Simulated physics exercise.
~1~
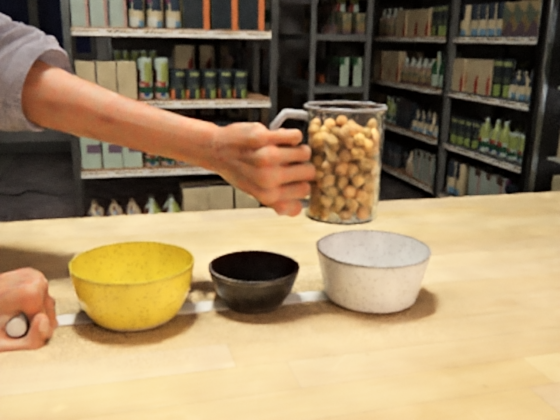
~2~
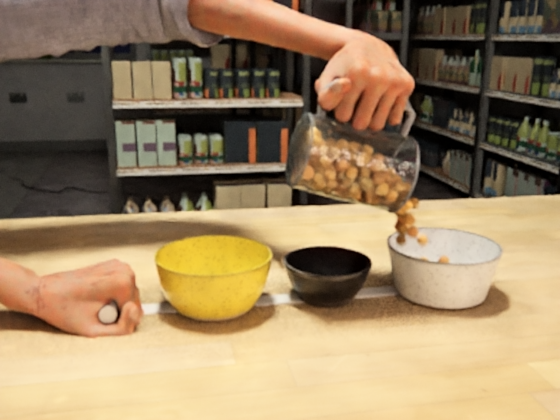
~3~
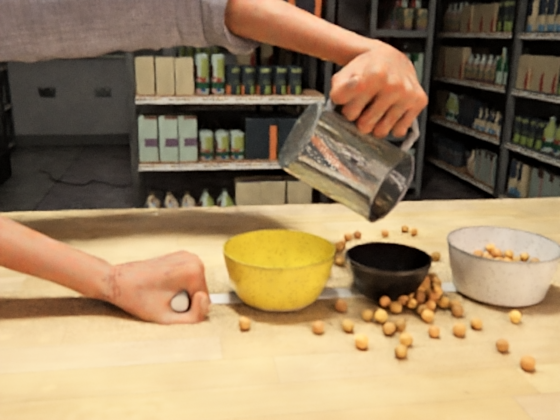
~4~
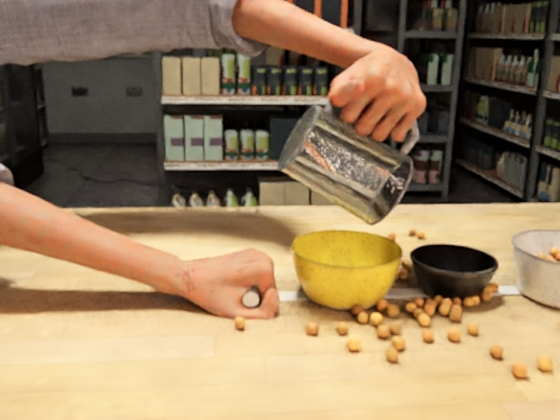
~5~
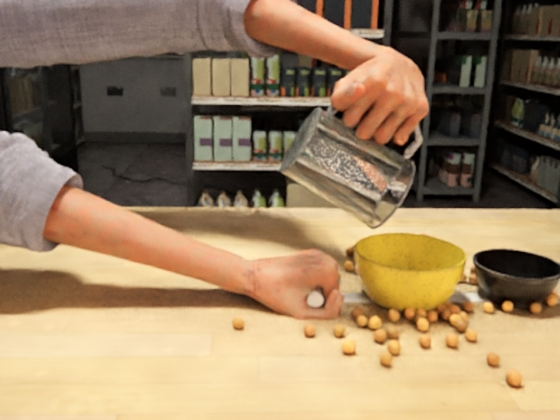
A clear pitcher of round wooden beads tipped over in one hand while the other hand drew the white, black and yellow bowls rightward, spilling beads into the white bowl and across the table, where many lay scattered once the pitcher was empty.
